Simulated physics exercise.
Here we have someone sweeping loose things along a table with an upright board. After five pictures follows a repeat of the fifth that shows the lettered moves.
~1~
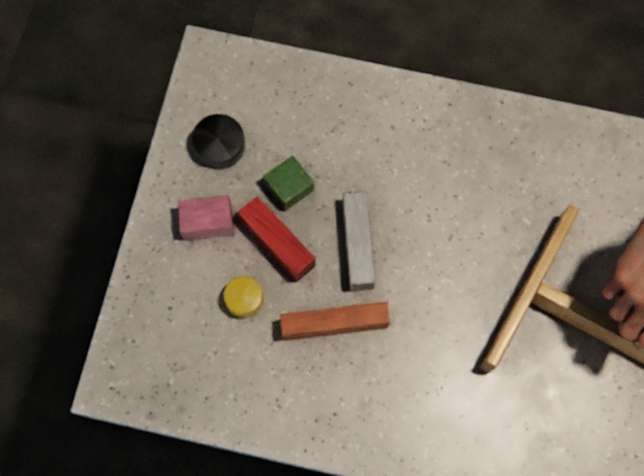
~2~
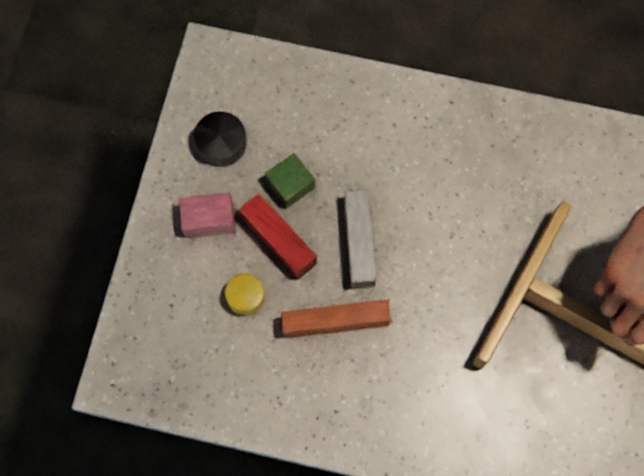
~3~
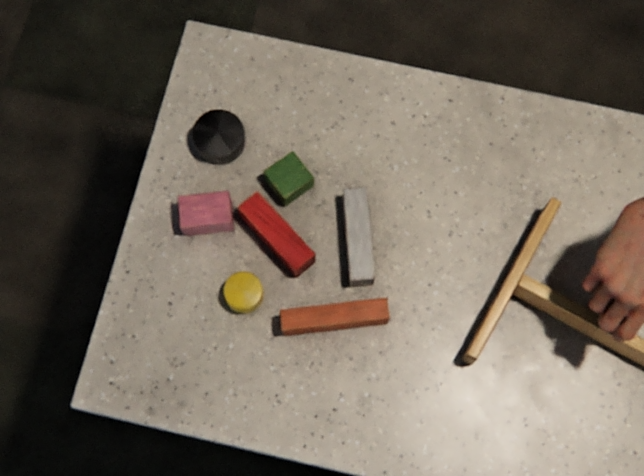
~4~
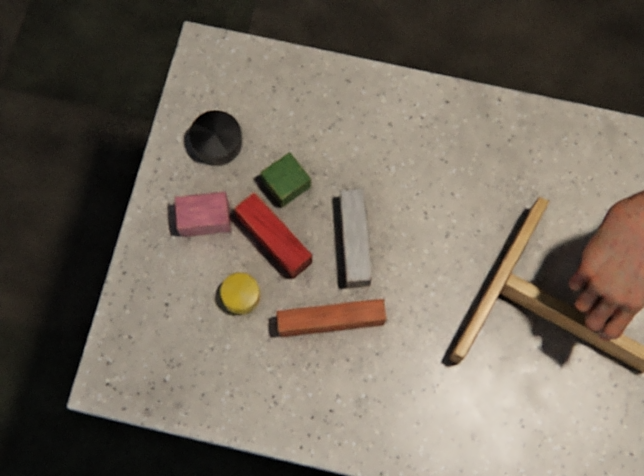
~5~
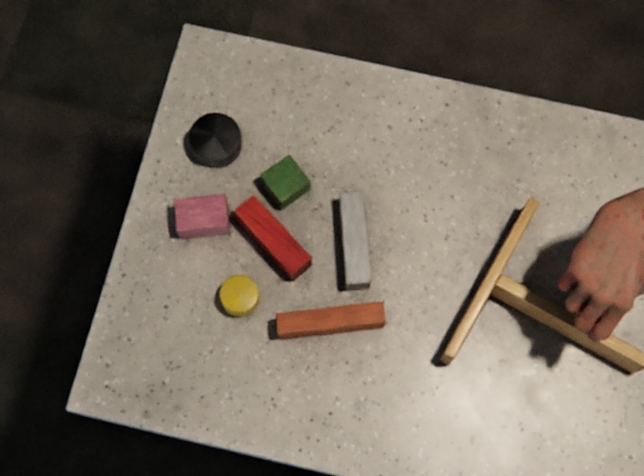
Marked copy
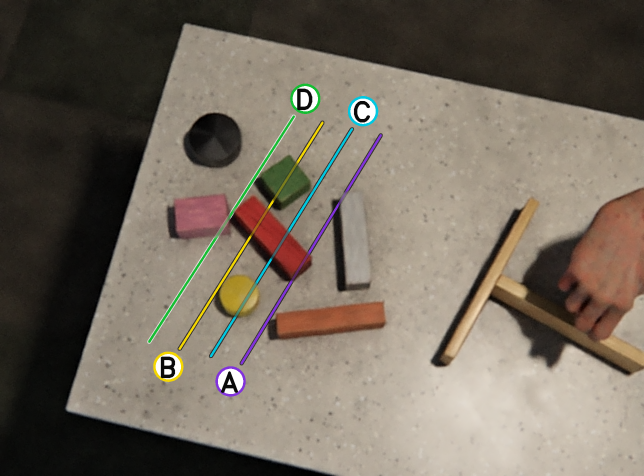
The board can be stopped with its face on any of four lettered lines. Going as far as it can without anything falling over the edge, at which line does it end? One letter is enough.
As far as mark D.
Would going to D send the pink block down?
No.
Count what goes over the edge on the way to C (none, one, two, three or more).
By then, none.
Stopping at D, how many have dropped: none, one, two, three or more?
In all, none.
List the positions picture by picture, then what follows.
In the first picture, yellow tin (244, 297); pink block (206, 218); orange bar (335, 321).
In the second picture, board (527, 280); black tin (221, 139).
In the third picture, board (516, 276); white bar (359, 237).
In the fourth picture, board (503, 275); yellow tin (240, 294).
In the fifth picture, board (493, 276); orange bar (331, 320); black tin (216, 141); red stick (273, 238).
On the copy, A at (313, 245); B at (253, 232); C at (284, 239); D at (224, 225).
On D. First, board (395, 254); orange bar (306, 315); black tin (216, 141).
Then, board (298, 232); yellow tin (218, 286); red stick (238, 209).
Finally, board (225, 216); pink block (136, 205); black tin (190, 120); nothing has fallen.
By contrast, A is safe but short; B is safe but short; C is safe but short.
